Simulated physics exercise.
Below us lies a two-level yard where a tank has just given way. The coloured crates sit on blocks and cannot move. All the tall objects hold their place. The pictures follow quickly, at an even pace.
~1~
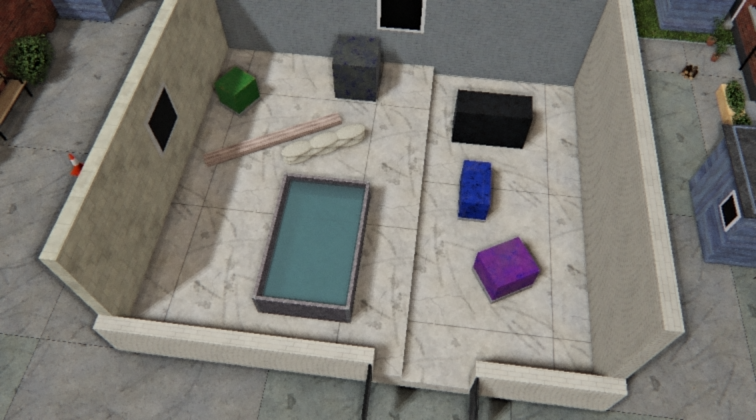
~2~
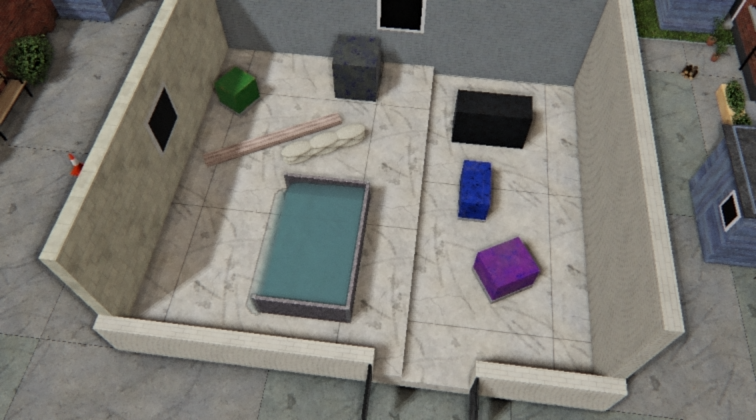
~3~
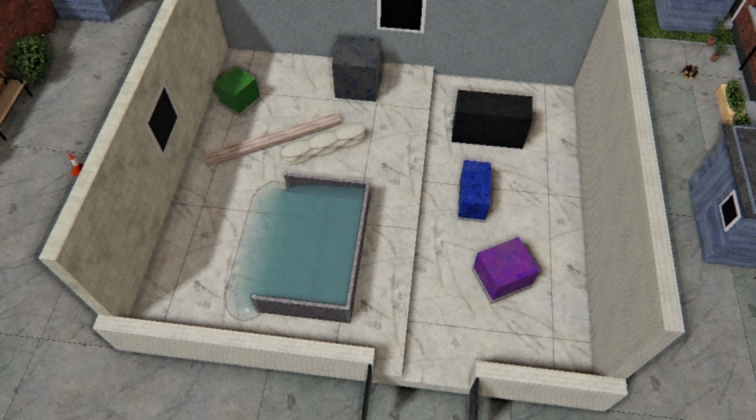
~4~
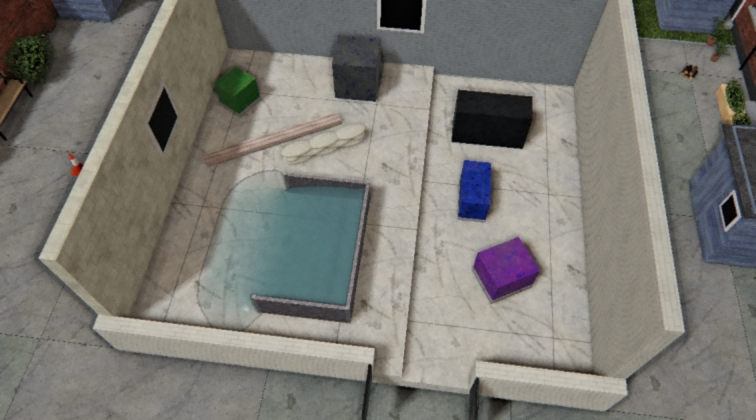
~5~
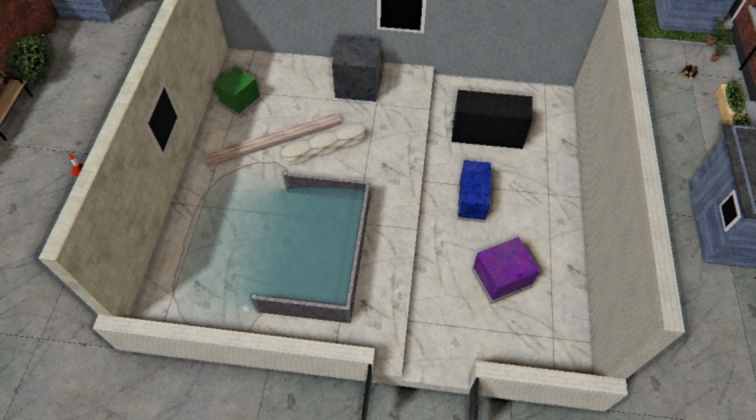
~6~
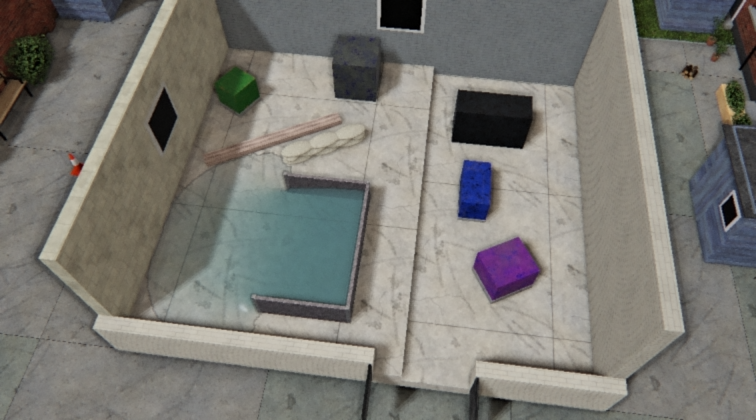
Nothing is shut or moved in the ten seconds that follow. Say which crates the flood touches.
The green crate is soaked; the purple crate keeps dry; the blue crate keeps dry.
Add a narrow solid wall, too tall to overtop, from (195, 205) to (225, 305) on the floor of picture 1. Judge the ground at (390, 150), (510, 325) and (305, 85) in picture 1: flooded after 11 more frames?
As listed: No water, not flooded, not flooded.
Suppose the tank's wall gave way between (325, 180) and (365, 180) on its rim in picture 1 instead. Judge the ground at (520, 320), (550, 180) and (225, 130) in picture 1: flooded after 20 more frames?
In turn: Free of water, flooded, no water.
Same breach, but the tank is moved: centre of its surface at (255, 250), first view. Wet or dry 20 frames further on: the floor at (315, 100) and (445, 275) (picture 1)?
As listed: Flooded, clear.
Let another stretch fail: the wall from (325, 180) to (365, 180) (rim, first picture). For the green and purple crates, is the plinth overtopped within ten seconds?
Green crate escapes it; purple crate is spared.
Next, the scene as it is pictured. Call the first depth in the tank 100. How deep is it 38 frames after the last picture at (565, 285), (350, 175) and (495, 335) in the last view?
In that order: 0, 6 and 4 per cent.
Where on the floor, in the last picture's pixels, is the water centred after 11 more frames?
Close to (224, 243).
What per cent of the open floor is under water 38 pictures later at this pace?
About 55 per cent.
A moment on, water covers 15 % of the floor; the green crate not reached, the purple crate not reached, the blue crate not reached.
Next, water covers 20 % of the floor; the green crate water round its plinth, the purple crate not reached, the blue crate not reached.
Then, water covers 30 % of the floor; the green crate water round its plinth, the purple crate not reached, the blue crate not reached.
Later, water covers 55 % of the floor; the green crate water round its plinth, the purple crate water round its plinth, the blue crate water round its plinth.
In the end, water covers 80 % of the floor; the green crate was topped, the purple crate stayed above the water, the blue crate stayed above the water.
